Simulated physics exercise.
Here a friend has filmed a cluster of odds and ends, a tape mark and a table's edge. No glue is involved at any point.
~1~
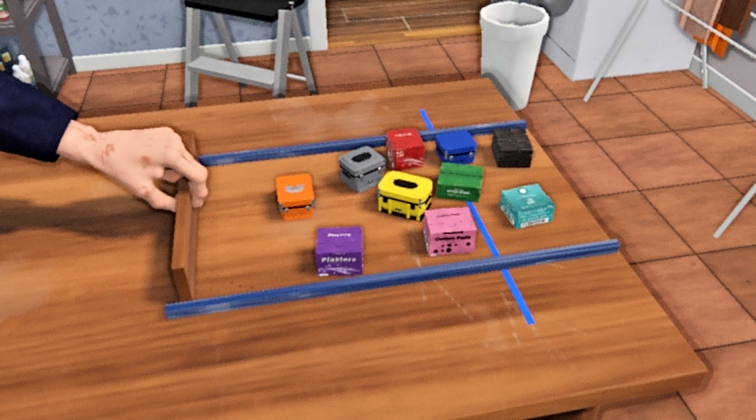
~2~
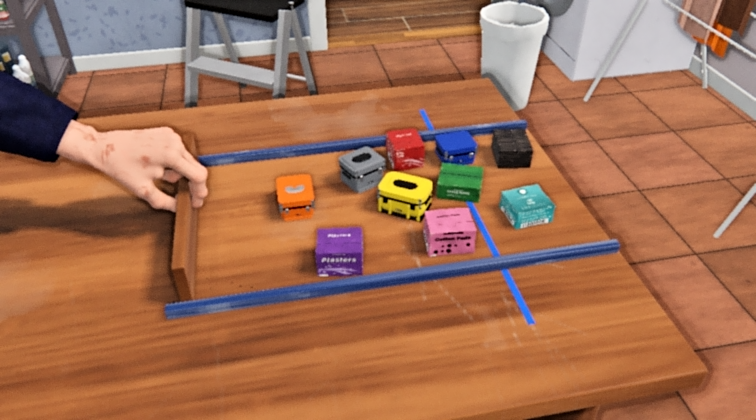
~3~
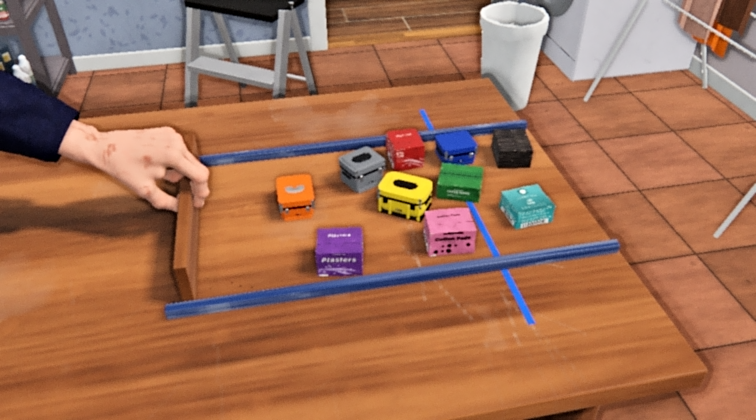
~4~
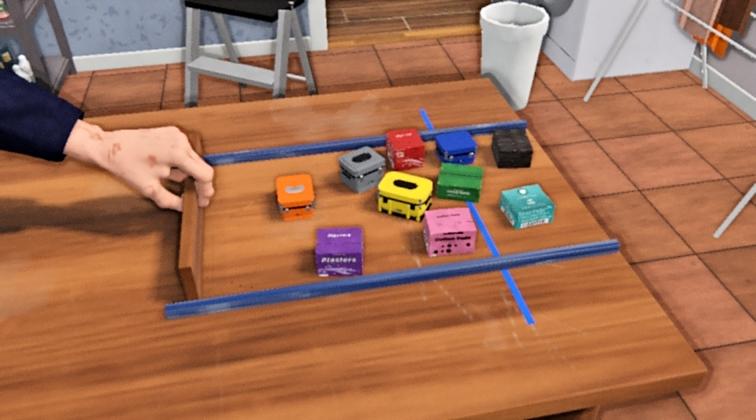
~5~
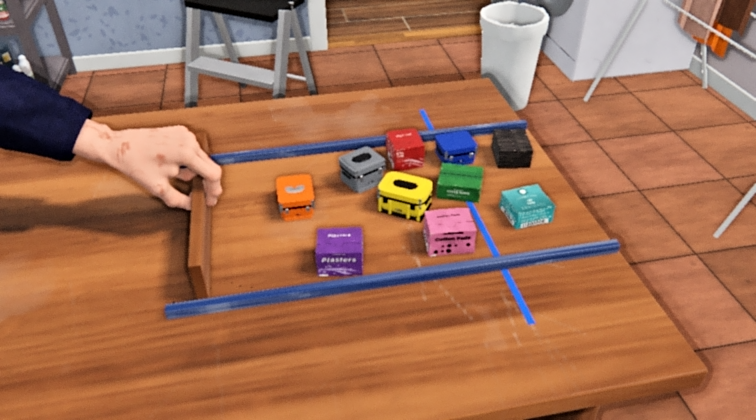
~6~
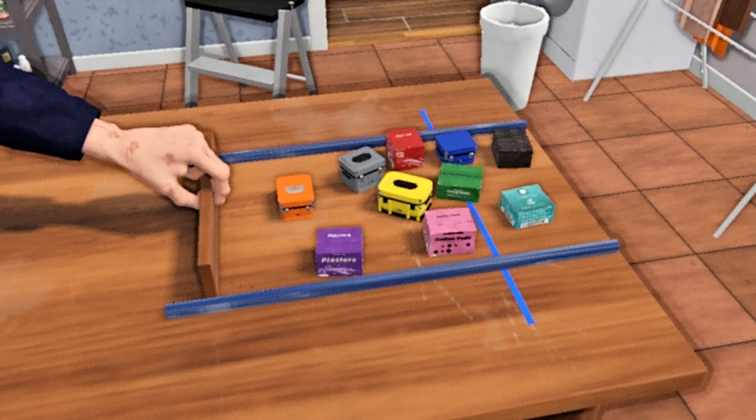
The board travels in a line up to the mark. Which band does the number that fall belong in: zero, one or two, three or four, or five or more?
It belongs in the zero band.
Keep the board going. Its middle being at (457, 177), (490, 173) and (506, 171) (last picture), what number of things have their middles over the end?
The numbers past the end are 0, 2 and 2.
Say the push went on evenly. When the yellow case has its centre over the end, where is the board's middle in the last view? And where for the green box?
Points: About (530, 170) and about (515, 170).
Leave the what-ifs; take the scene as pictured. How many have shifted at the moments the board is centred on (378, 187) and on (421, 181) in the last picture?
That gives 6 for the first and 8 for the second.
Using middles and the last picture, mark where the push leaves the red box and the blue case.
In the last picture the red box sits around (456, 137) and the blue case around (492, 146).
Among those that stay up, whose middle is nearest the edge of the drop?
That would be the turquoise box, which ends nearest.
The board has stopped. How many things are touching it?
4 of them.
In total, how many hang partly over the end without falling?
You'd get 1.
Soon after, none off yet; black block at rest near (512, 149); turquoise box at rest near (527, 206); blue case at rest near (455, 150).
At rest, the number that fall off is zero.
